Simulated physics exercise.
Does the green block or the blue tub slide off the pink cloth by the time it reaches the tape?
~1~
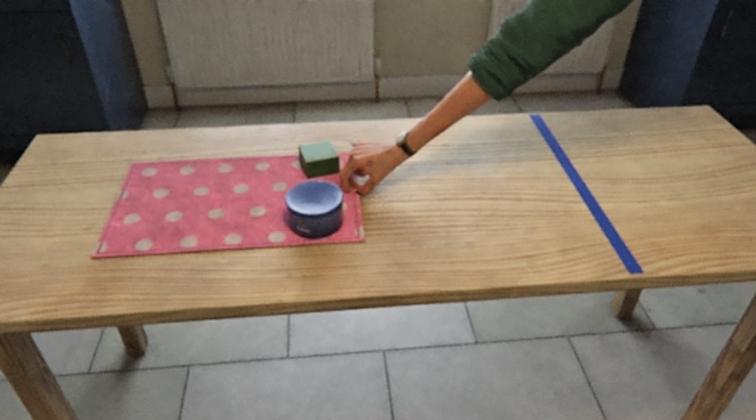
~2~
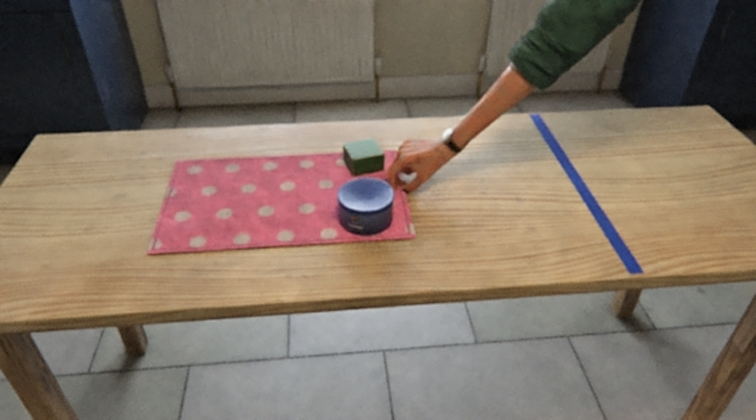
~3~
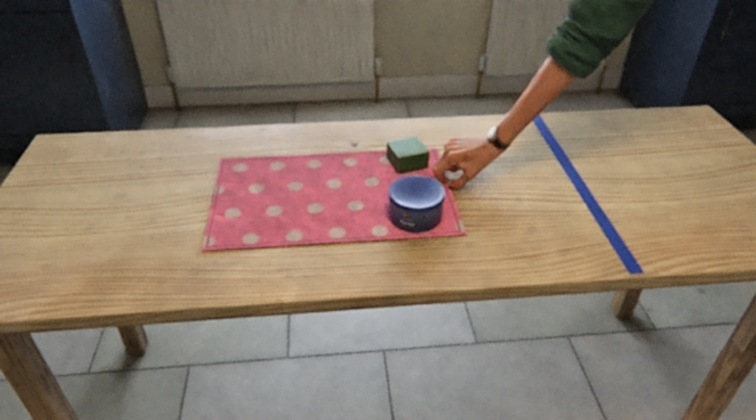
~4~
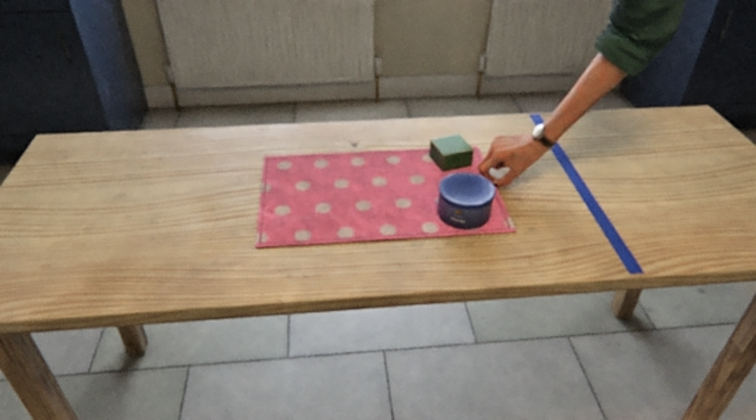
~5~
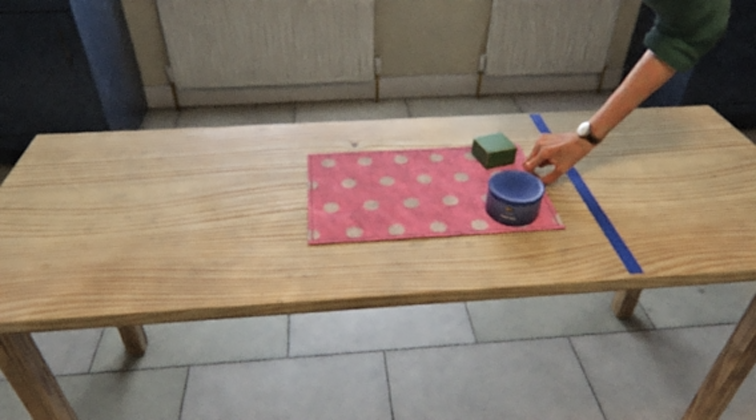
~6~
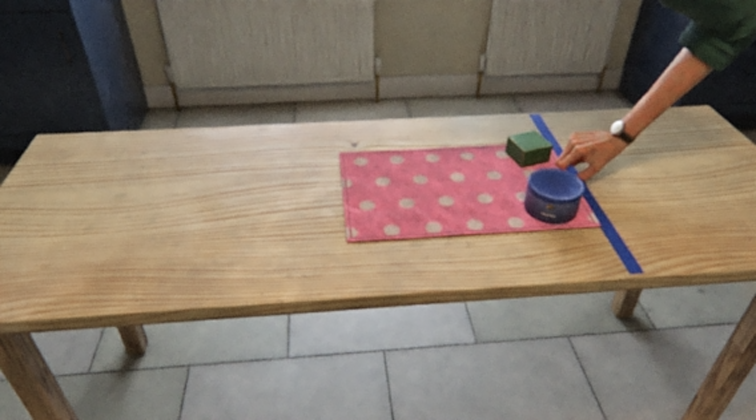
No, neither one comes off. The green block and the blue tub both stay on the cloth as its edge reaches the tape.
